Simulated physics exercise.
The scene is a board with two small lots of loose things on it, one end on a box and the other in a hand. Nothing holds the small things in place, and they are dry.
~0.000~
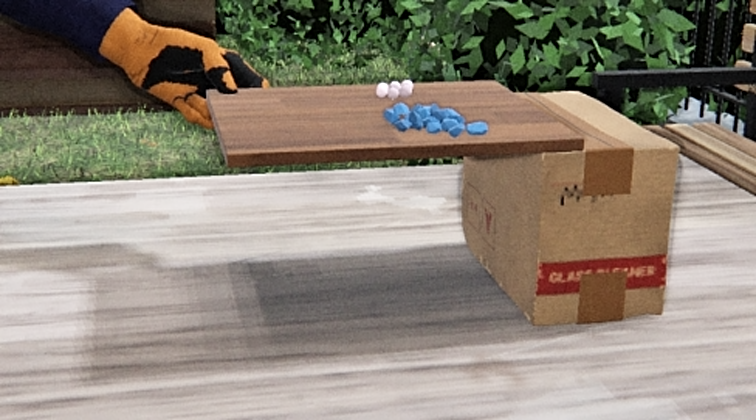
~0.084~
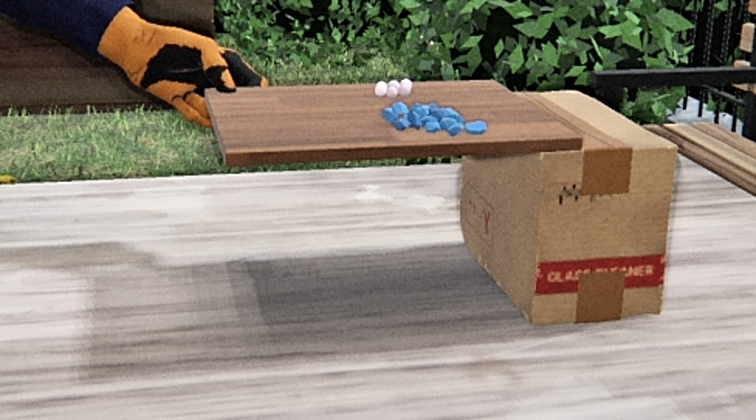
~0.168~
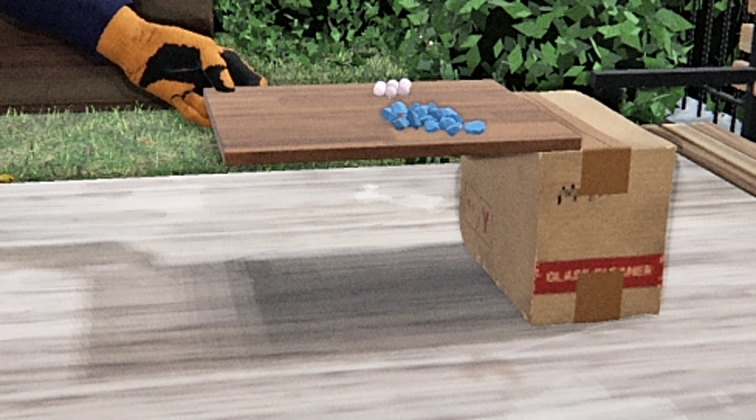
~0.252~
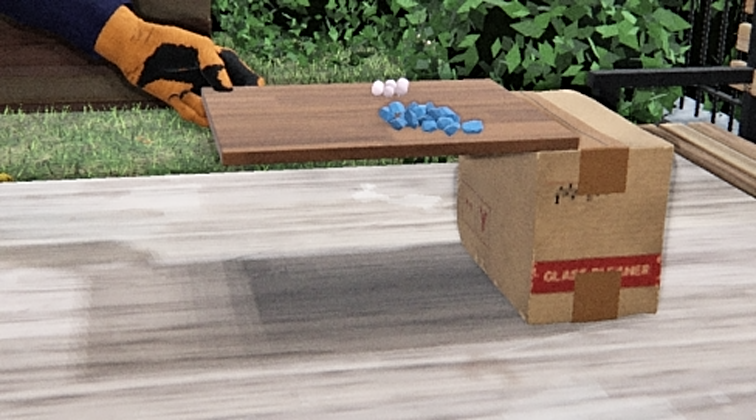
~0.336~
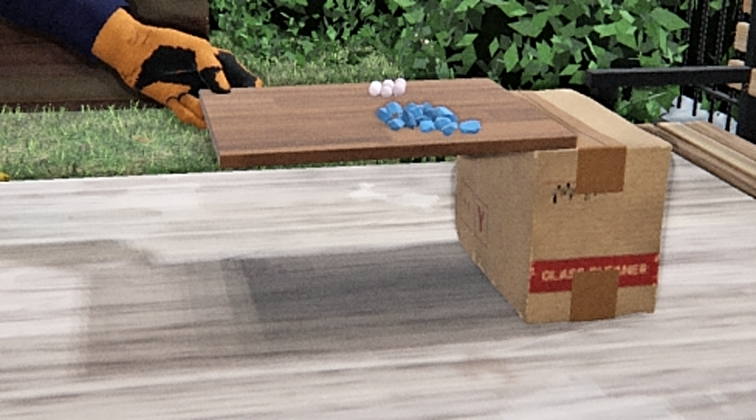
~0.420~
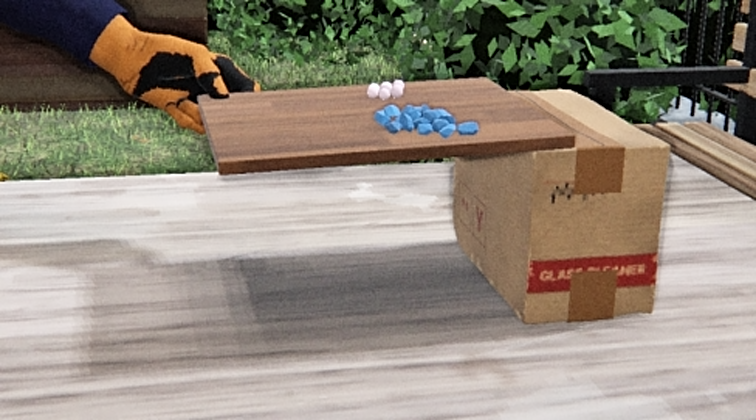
A gloved hand slightly lowers one end of a board holding blue stones and white beads.
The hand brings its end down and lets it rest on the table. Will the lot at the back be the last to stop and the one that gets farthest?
Yes, the back one does.
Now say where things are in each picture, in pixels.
The first frame shows held end of the board at (238, 157), level; box at (558, 199), tall, over half the board's length; near lot at (422, 116), a few aquarium stones; far lot at (394, 90), a few sugar pearls.
The second frame shows held end of the board at (237, 156), level; far lot at (393, 89).
The third frame shows held end of the board at (236, 156), level; near lot at (419, 115).
The fourth frame shows held end of the board at (234, 156), level; far lot at (390, 88).
The fifth frame shows held end of the board at (231, 158), down by 1°; near lot at (415, 115).
The sixth frame shows held end of the board at (230, 165), down by 2°; box at (549, 197); near lot at (413, 118), not moving; far lot at (385, 90), not moving.
After 0.81 s, board sloping at 12°; near lot all still on the board; far lot all still on the board.
After 1.30 s, board sloping at 26°; near lot all still on the board; far lot mostly less than half a board's length out.
After 1.83 s, board resting at 38°; near lot mostly at the foot of the board; far lot mostly up to a board's length out.
At rest (2.8 s), board resting at 38°; near lot mostly at the foot of the board; far lot mostly one to two board lengths out, about a third gone off the table; the far lot has gone farther.
